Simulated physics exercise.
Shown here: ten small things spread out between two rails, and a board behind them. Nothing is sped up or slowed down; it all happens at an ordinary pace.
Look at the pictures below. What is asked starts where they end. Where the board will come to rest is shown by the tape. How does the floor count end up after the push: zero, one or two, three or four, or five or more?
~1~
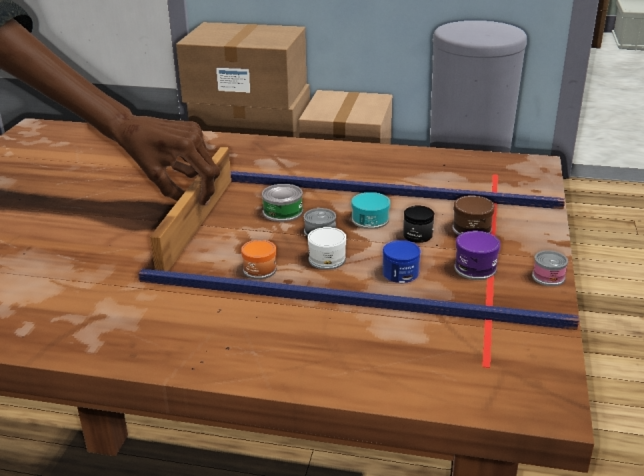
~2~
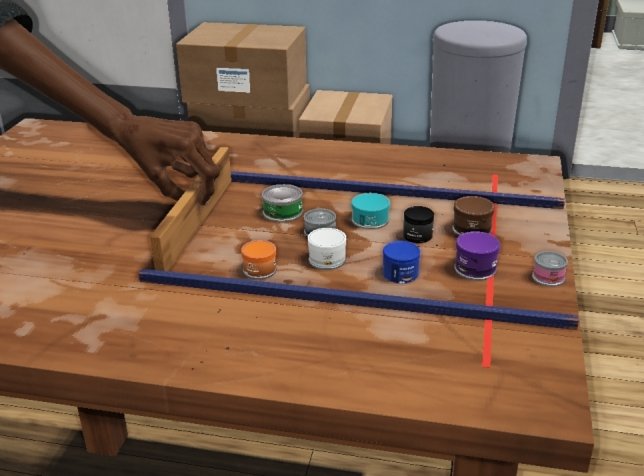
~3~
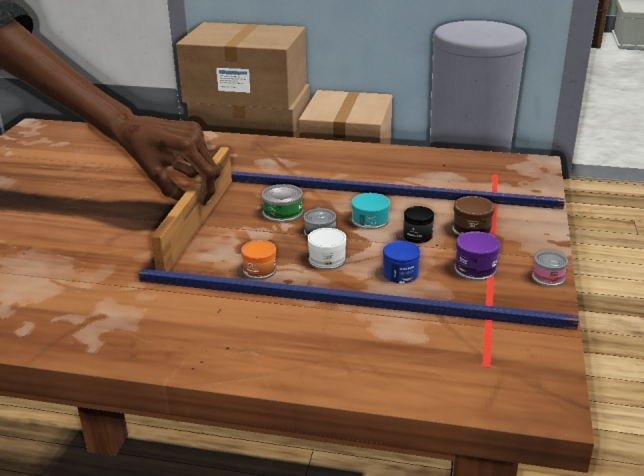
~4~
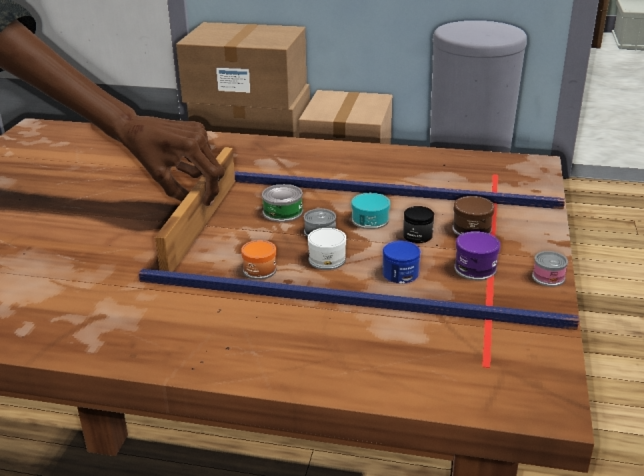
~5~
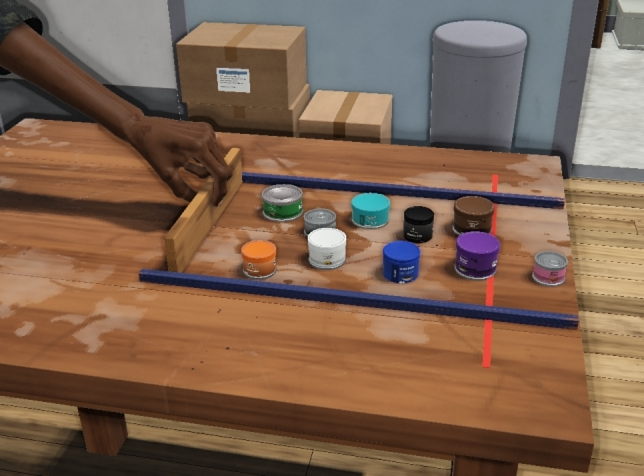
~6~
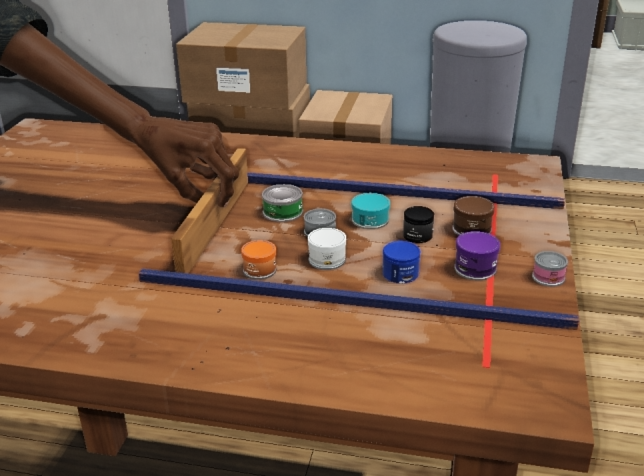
I reckon the number that spills over the end lands at one or two.
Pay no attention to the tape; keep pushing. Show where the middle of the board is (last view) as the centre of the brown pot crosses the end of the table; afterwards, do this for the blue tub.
The middle is at (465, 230) when it's the brown pot, and at (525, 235) when it's the blue tub.
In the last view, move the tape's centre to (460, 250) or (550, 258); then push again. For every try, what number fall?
Try by try, 0 and 6.
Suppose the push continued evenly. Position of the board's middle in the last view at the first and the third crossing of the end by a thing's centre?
I'd say close to (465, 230), then close to (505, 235).
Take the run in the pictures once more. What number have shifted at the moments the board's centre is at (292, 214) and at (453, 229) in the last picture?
Counts: 2, 9.
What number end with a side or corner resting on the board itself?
Contact count: 4.
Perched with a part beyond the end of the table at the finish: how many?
Expected count: 2.
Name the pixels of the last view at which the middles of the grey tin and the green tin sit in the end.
For the grey tin it's (509, 243), and for the green tin it's (515, 219).
Soon after, none off yet; pink pot at rest near (550, 268); purple pot at rest near (477, 256); brown pot at rest near (473, 217).
At rest, the number that fall off is one or two; fallen, brown pot.
